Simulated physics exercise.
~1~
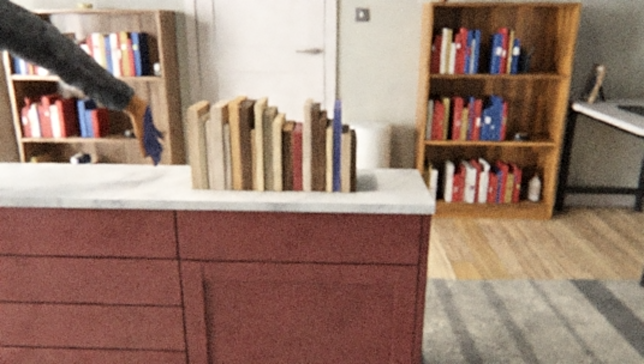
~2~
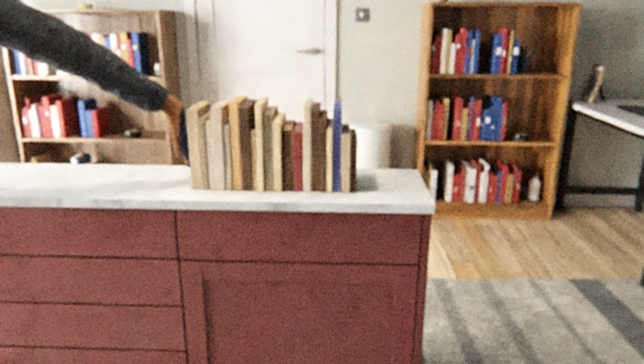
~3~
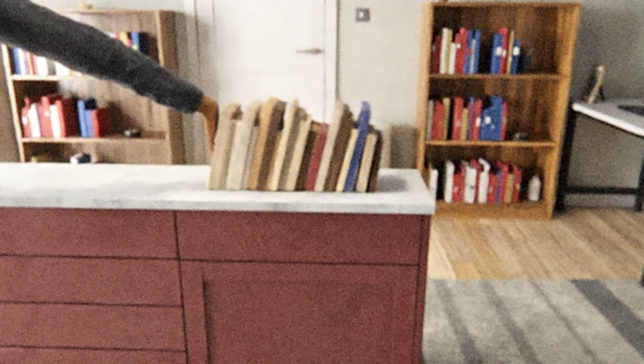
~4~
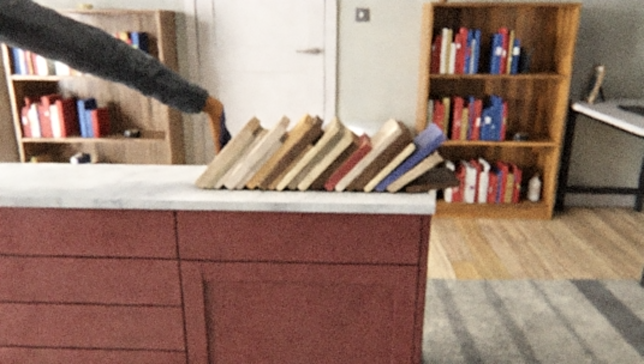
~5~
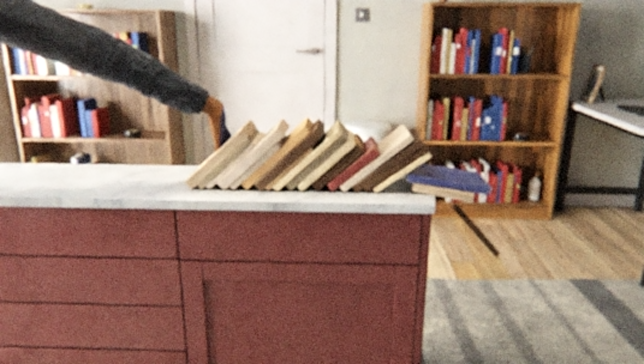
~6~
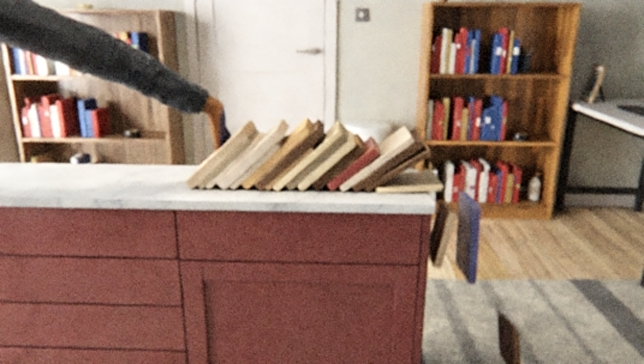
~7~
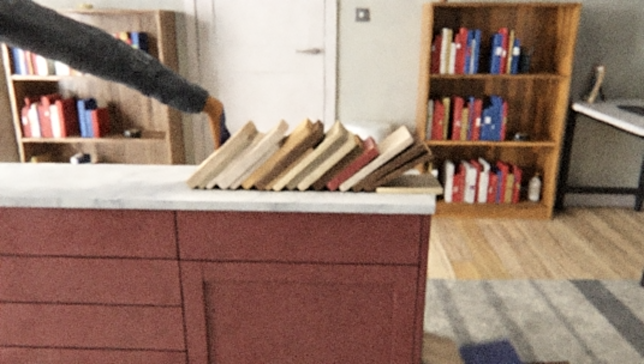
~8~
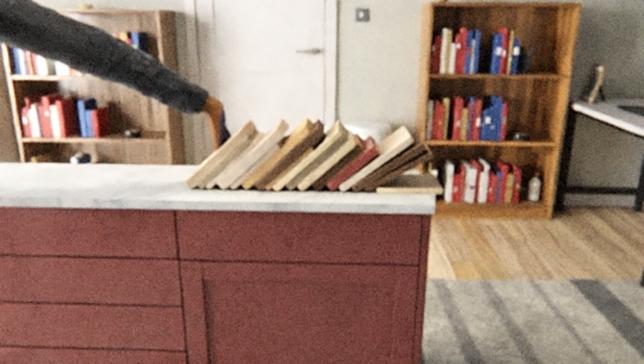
In a bright room seen from the front by a still camera, a pale worktop tops a dark red cabinet, with filled bookshelves behind and a striped grey rug at right. A tight row of upright boards, mostly tan and brown with one red and one blue, stands along the top. A dark-sleeved arm reaches in from the left and pushes the first board rightward. The whole row tilts right, and the blue board tips flat over the right edge. It drops to the floor with a few others and passes from view, while the rest stay leaning, the red among them, the hand still behind them.
